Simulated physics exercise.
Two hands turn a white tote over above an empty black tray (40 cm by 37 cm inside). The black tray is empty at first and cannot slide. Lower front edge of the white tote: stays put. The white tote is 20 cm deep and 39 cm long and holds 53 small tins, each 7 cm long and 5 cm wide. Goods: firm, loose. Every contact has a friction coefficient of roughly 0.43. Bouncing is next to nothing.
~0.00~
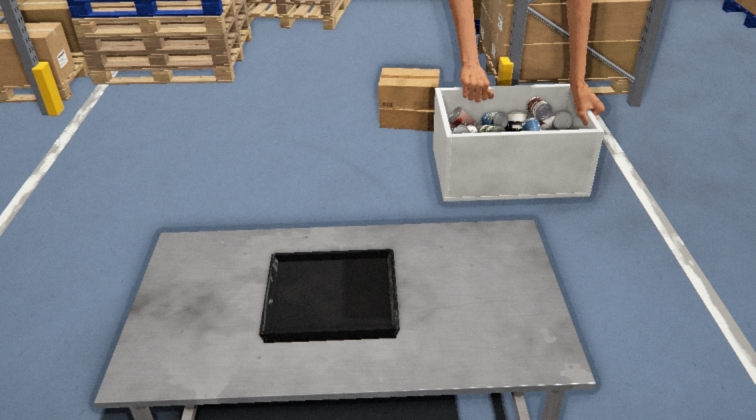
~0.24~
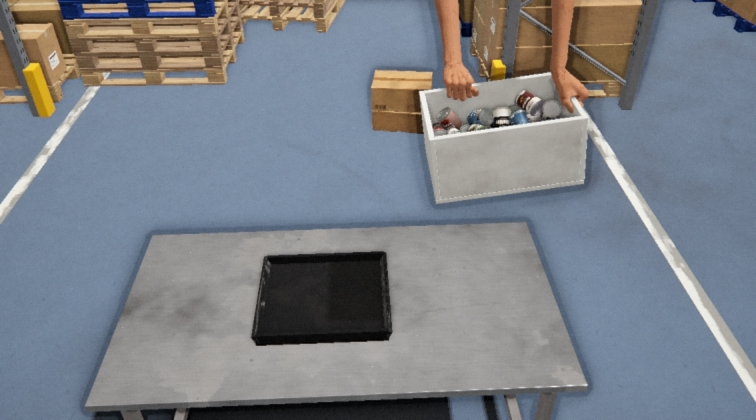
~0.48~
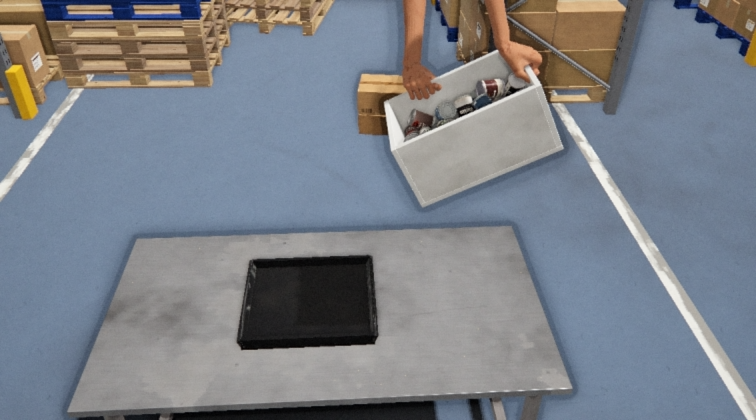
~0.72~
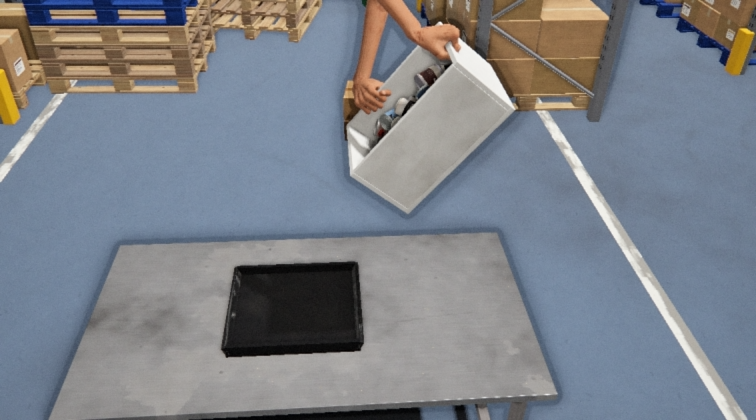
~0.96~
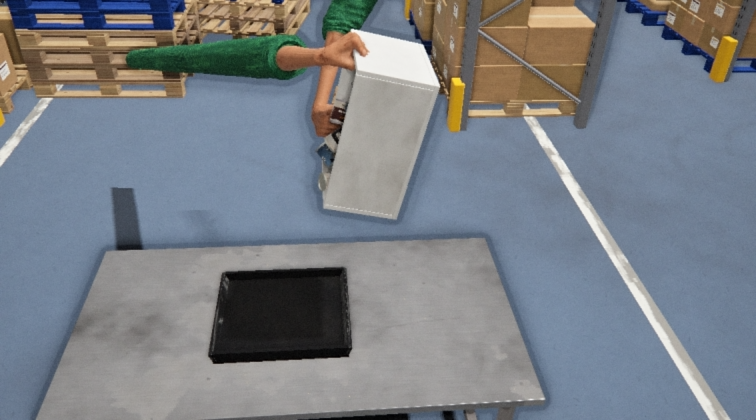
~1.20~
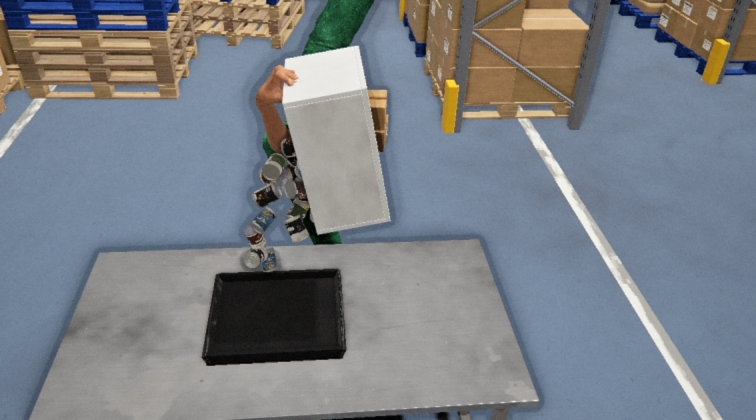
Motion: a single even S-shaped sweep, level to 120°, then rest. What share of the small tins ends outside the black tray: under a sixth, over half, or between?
You'll likely see one sixth up to one half of the load outside the black tray.
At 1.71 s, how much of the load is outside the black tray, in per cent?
By that time, roughly 25 percent.
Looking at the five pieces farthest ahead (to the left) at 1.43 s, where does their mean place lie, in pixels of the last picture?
Around pixel (200, 297).
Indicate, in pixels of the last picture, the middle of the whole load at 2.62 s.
Look near pixel (243, 313).
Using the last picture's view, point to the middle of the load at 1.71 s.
Load centre: About (258, 304).
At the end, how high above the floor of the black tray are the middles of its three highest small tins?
Some 9 cm.
After 1.43 s, tilt 116°; 23 still in the white tote, 11 in the black tray, 5 outside the black tray and 14 in the air.
After 1.71 s, tilt 120°; 3 still in the white tote, 22 in the black tray, 13 outside the black tray and 15 in the air.
After 2.11 s, tilt 120°; 34 in the black tray, 18 outside the black tray and 1 in the air.
Outcome (at 2.62 s), 37 in the black tray and 16 outside the black tray. Asked share, 16 of 53, 30 per cent.
